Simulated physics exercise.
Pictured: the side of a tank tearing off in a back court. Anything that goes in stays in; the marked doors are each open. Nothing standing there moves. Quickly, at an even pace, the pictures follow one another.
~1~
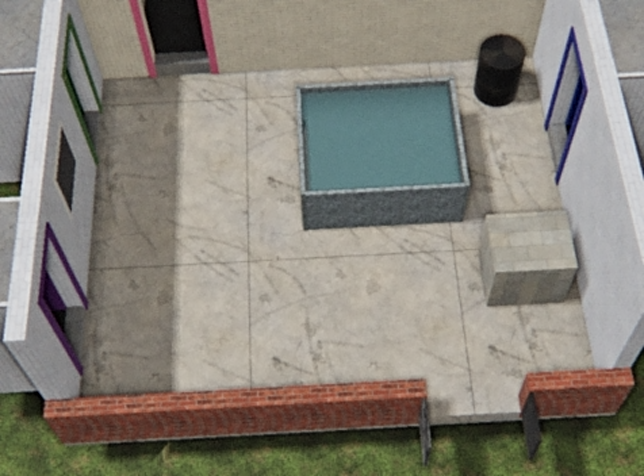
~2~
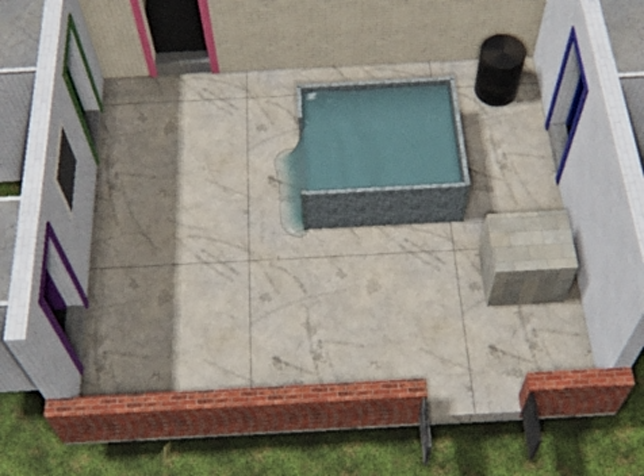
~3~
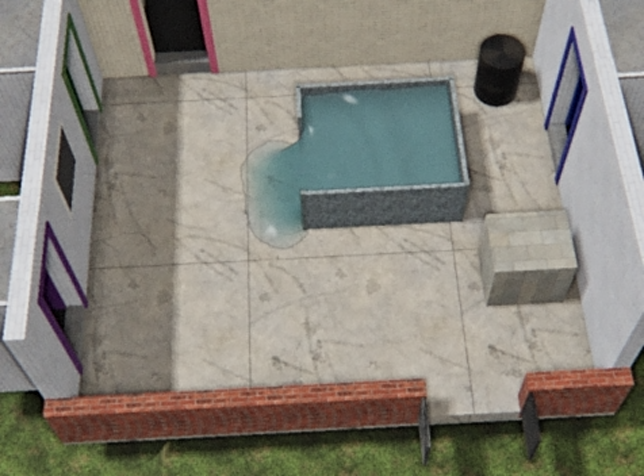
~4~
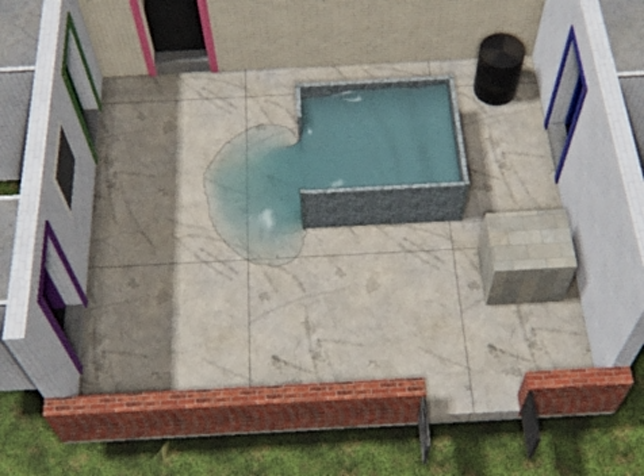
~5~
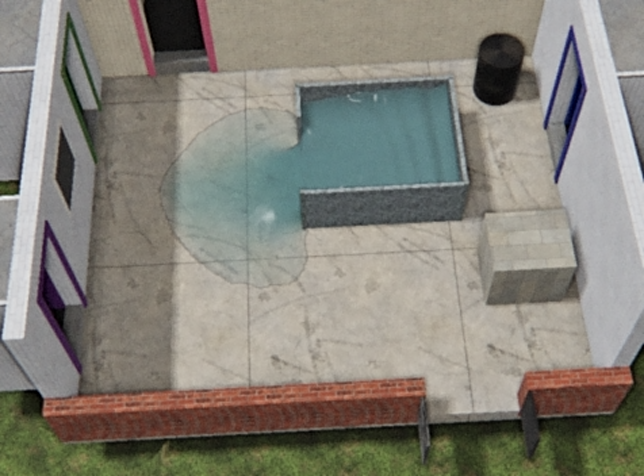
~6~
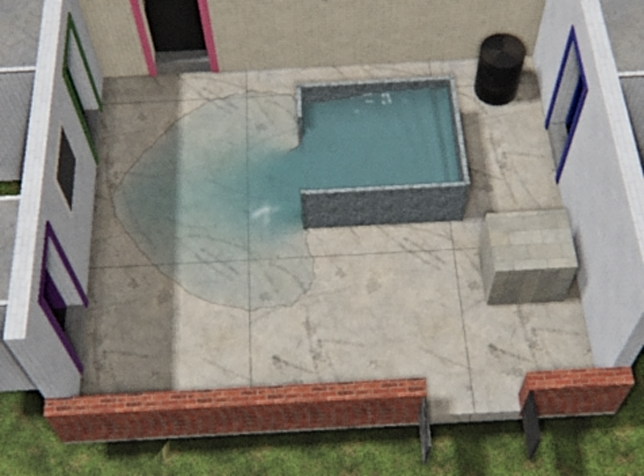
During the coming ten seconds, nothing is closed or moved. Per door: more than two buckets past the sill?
At the end, blue door: At most two buckets, pink door: At most two buckets, purple door: Over two buckets, green door: Over two buckets.
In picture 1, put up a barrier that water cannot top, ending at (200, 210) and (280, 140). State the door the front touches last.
Observed: The blue-painted one.
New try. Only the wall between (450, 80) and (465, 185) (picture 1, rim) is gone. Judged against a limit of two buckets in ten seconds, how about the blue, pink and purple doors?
Lab note - blue door: Above the mark; pink door: Short of the mark; purple door: Short of the mark.
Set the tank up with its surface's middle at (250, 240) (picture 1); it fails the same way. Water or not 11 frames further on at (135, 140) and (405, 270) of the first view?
In order: Reached by the flood and not reached.
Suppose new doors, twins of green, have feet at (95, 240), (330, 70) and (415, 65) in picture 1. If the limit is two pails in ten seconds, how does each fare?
Result, in listed order - gets past the limit, doesn't reach the limit, doesn't reach the limit.
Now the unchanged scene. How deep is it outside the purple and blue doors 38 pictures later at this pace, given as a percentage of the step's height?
Readings, in sequence: 110 percent and 40 percent.
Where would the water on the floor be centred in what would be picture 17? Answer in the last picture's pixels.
It's close to (256, 204).
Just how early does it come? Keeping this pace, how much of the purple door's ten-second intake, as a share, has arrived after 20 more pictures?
Approximately 55 per cent.
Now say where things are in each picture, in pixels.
Still water in the tank at (380, 137), in the first frame.
The front is at (298, 233), out from the gap at (306, 179), in the second frame.
The front is at (261, 235), out from the gap at (305, 180), in the third frame.
The front is at (209, 176), out from the gap at (305, 180), in the fourth frame.
The front is at (165, 191), out from the gap at (304, 181), in the fifth frame.
The front is at (118, 204), out from the gap at (305, 181), in the sixth frame.
A moment on, water covers 40 % of the floor; the blue door not reached, the pink door wet at the sill, nothing in, the purple door wet at the sill, nothing in, the green door under two buckets in.
Next, water covers 45 % of the floor; the blue door not reached, the pink door wet at the sill, nothing in, the purple door under two buckets in, the green door over two buckets in.
Then, water covers 50 % of the floor; the blue door not reached, the pink door wet at the sill, nothing in, the purple door over two buckets in, the green door far over two buckets in.
Later, water covers 95 % of the floor; the blue door wet at the sill, nothing in, the pink door wet at the sill, nothing in, the purple door far over two buckets in, the green door far over two buckets in.
In the end, water covers 100 % of the floor; the blue door wet at the sill, nothing in, the pink door wet at the sill, nothing in, the purple door far over two buckets in, the green door far over two buckets in.
